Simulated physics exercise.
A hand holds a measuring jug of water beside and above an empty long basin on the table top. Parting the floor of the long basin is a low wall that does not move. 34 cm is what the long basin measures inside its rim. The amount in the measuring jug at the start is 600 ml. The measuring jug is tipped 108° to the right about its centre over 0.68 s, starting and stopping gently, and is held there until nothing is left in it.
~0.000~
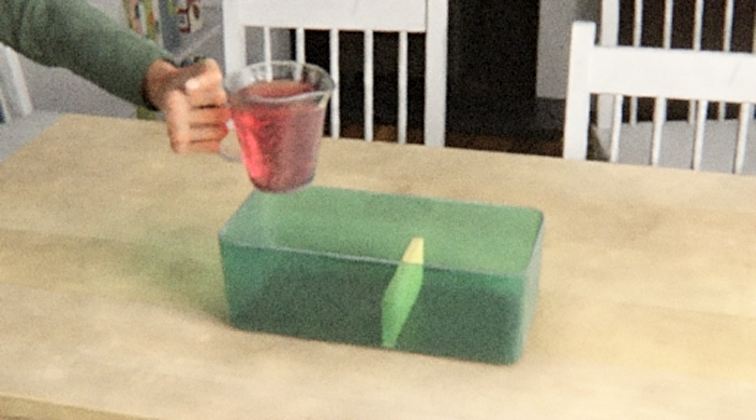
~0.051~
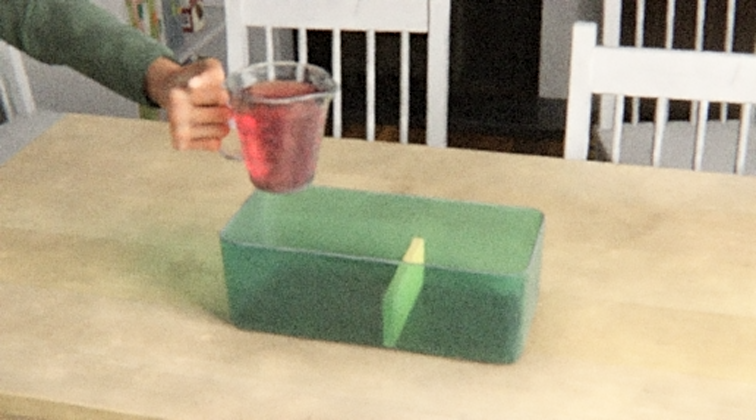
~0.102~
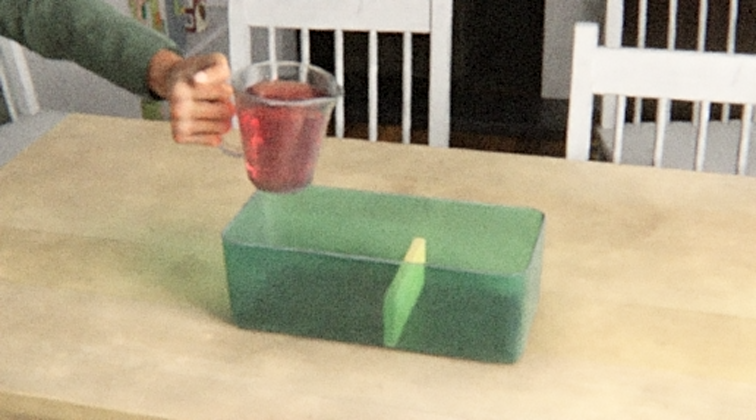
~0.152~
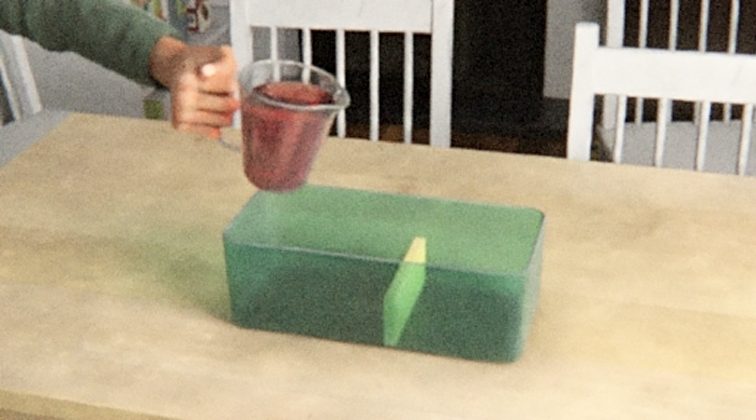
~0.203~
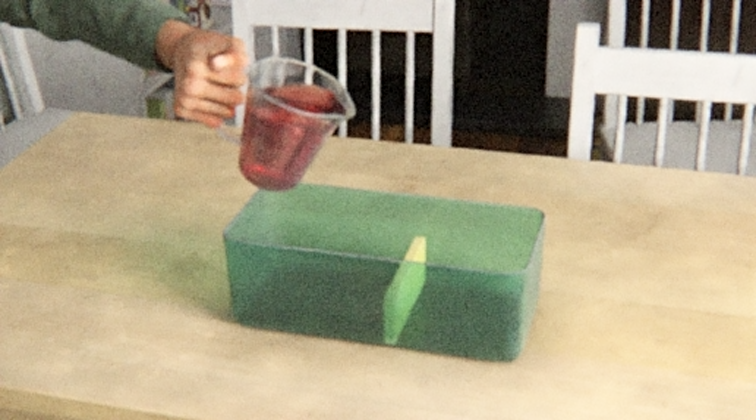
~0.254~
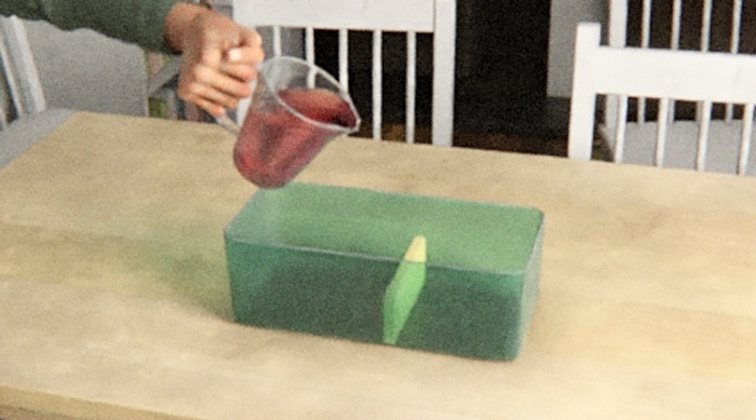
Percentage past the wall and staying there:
19 percent.
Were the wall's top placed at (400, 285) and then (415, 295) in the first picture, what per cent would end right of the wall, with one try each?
Try 1: 30 %; try 2: 25 %.
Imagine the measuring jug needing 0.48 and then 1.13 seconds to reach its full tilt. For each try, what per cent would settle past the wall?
The first try gives around 15 percent, the second around 30 percent.
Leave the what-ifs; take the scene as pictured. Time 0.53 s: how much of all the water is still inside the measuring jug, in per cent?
Fraction remaining: Approx. 48 per cent.
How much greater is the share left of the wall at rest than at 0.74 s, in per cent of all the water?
Around 8 per cent.
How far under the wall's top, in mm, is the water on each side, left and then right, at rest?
Some 44 mm on the left and 56 mm on the right.
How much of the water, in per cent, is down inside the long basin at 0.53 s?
Roughly 32 percent.
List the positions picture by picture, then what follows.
In the first frame, it leans 0°; its right rim is at (335, 87); the water meets the walls at (236, 91) and (324, 98); the long basin's rim runs from (239, 211) to (536, 243); the wall's top is at (403, 269).
In the second frame, it leans 1°; its right rim is at (338, 89); the water meets the walls at (239, 90) and (327, 100).
In the third frame, it leans 6°; its right rim is at (343, 94); the water meets the walls at (242, 89) and (330, 103).
In the fourth frame, it leans 13°; its right rim is at (348, 103); the water meets the walls at (248, 89) and (336, 105).
In the fifth frame, it leans 22°; its right rim is at (354, 114); the water meets the walls at (253, 94) and (346, 109).
In the sixth frame, it leans 33°; its right rim is at (358, 128); the water meets the walls at (252, 107) and (357, 119); 1 per cent is over the edge.
Then, 0.53 s in, the tilt is 96° and 47 per cent is still to pour, 17 is left of the wall and 16 right of it.
Then, 0.74 s in, the tilt is 108° and 6 per cent is still to pour, 70 is left of the wall and 18 right of it.
Then, 0.95 s in, the tilt is 108° and 0 per cent is still to pour, 79 is left of the wall and 19 right of it.
Then, 1.18 s in, the tilt is 108° and 0 per cent is still to pour, 80 is left of the wall and 19 right of it.
Finally, 80 per cent lies left of the wall, 19 right of it and 2 outside.
